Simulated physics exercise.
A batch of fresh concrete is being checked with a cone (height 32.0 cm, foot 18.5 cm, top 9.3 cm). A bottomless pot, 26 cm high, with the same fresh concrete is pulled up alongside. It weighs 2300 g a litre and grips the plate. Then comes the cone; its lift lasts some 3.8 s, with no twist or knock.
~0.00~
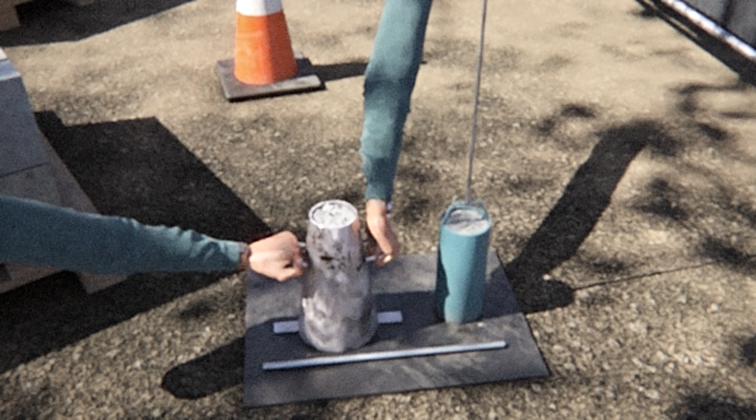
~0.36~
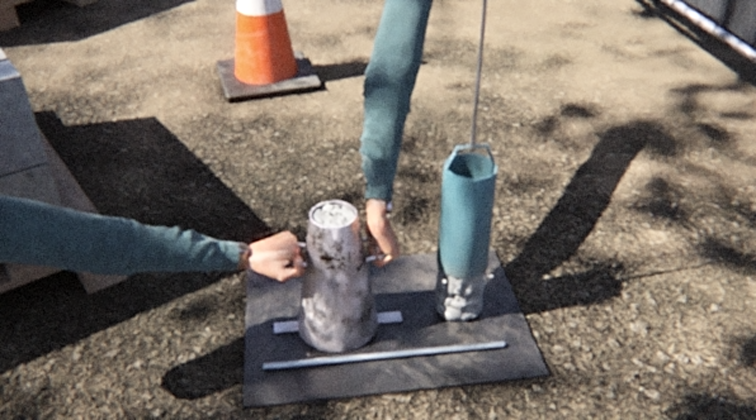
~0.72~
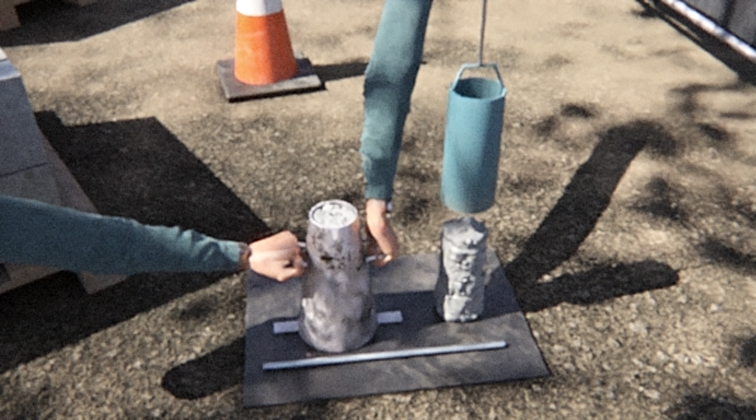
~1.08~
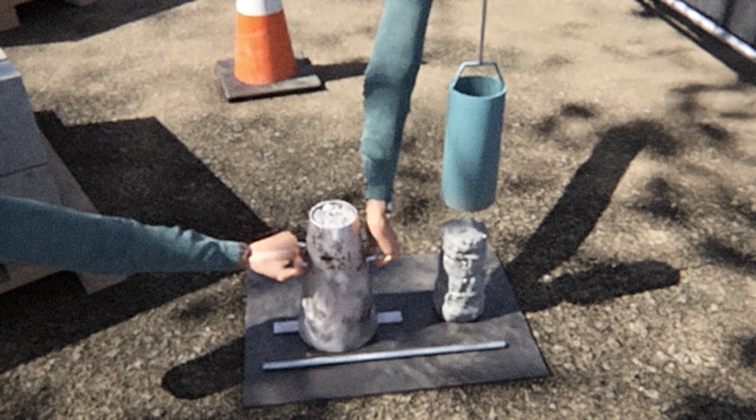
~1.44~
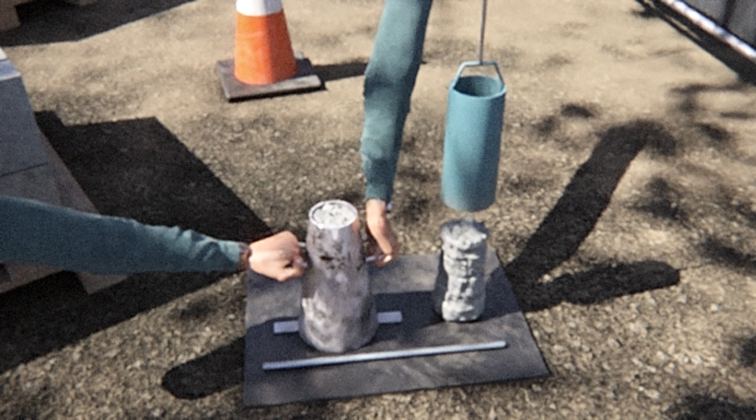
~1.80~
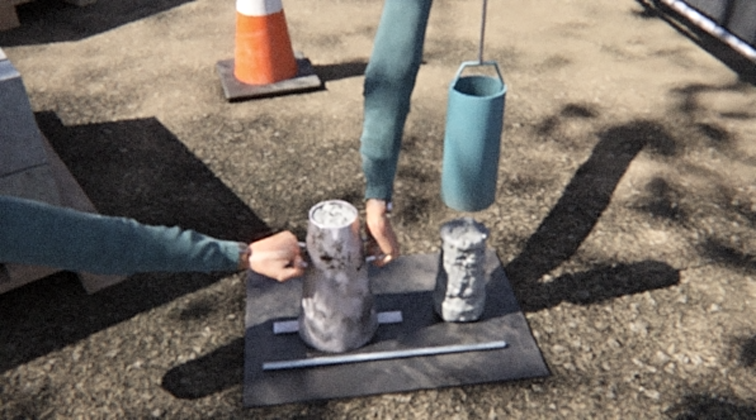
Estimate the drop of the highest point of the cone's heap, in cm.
Close to 0 centimetres.
By 2.7 s, the cone is up 6.9 cm; the fresh concrete has come down 0.1 cm to 32 cm and is 19 cm wide.
By 3.7 s, the cone is up 20 cm; the fresh concrete has come down 0.1 cm to 32 cm and is 19 cm wide.
By 4.6 s, the cone is up 32 cm; the fresh concrete has come down 0.1 cm to 32 cm and is 19 cm wide.
By 5.8 s, the cone is clear; the fresh concrete has come down 0.2 cm to 32 cm and is 19 cm wide.
By 6.3 s, at rest, the cone is clear; the fresh concrete has come down 0.2 cm to 32 cm and is 19 cm wide.
